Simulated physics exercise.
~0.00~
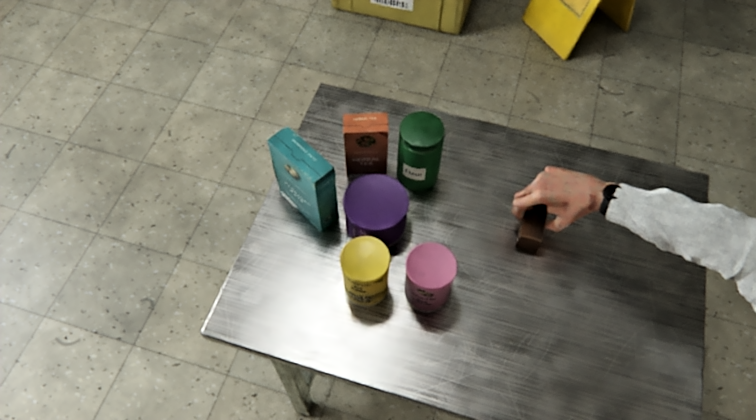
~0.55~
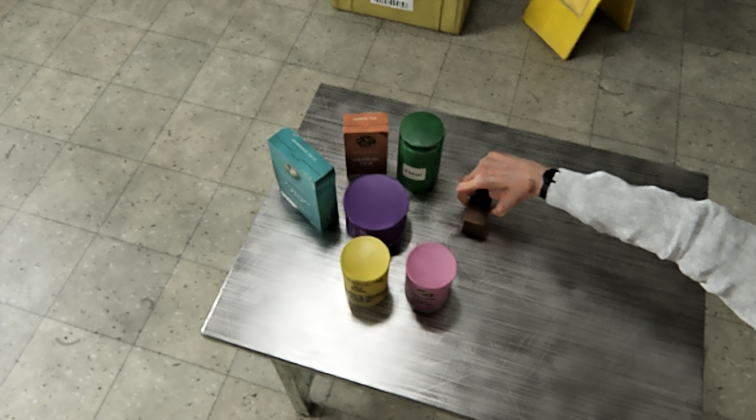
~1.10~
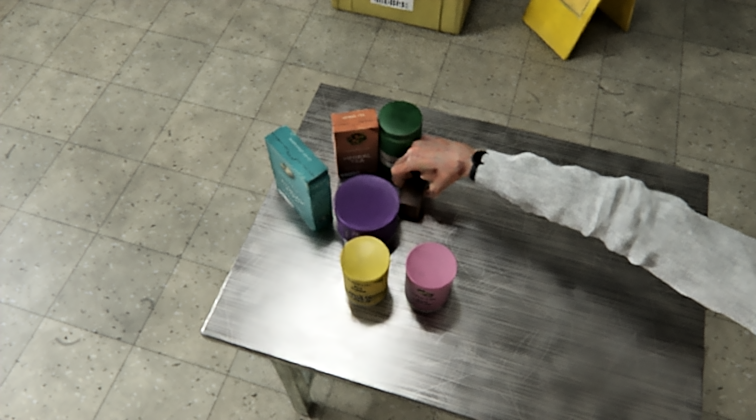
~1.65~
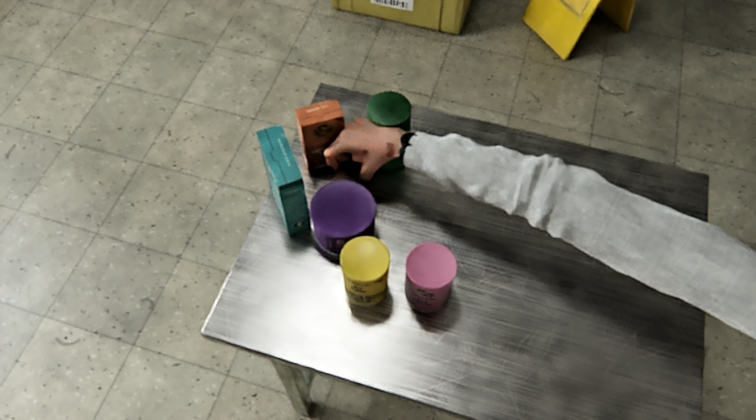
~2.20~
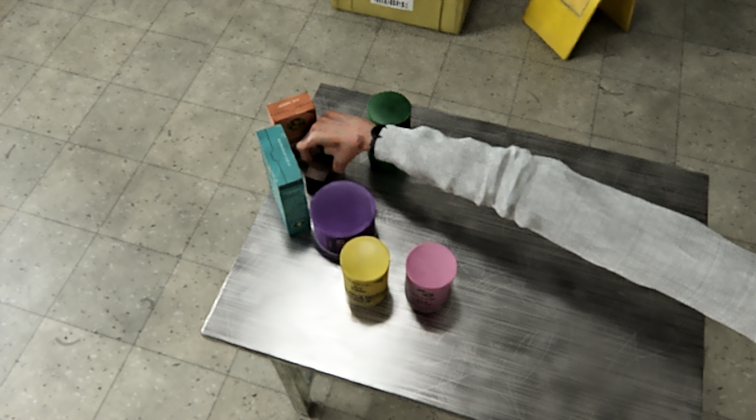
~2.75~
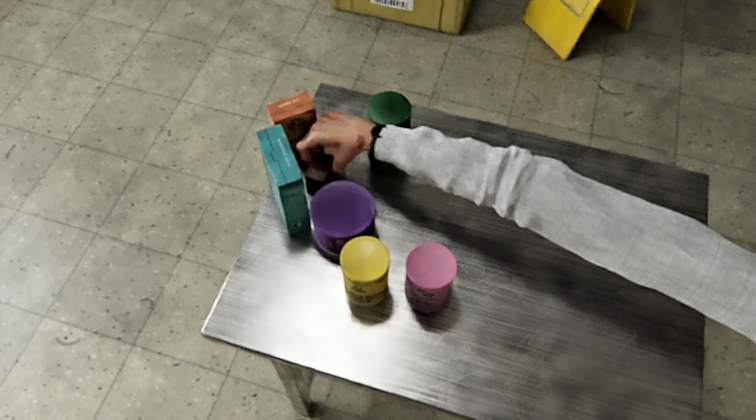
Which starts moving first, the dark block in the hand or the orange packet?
The dark block starts moving first, sliding left while the orange packet is still in its place.
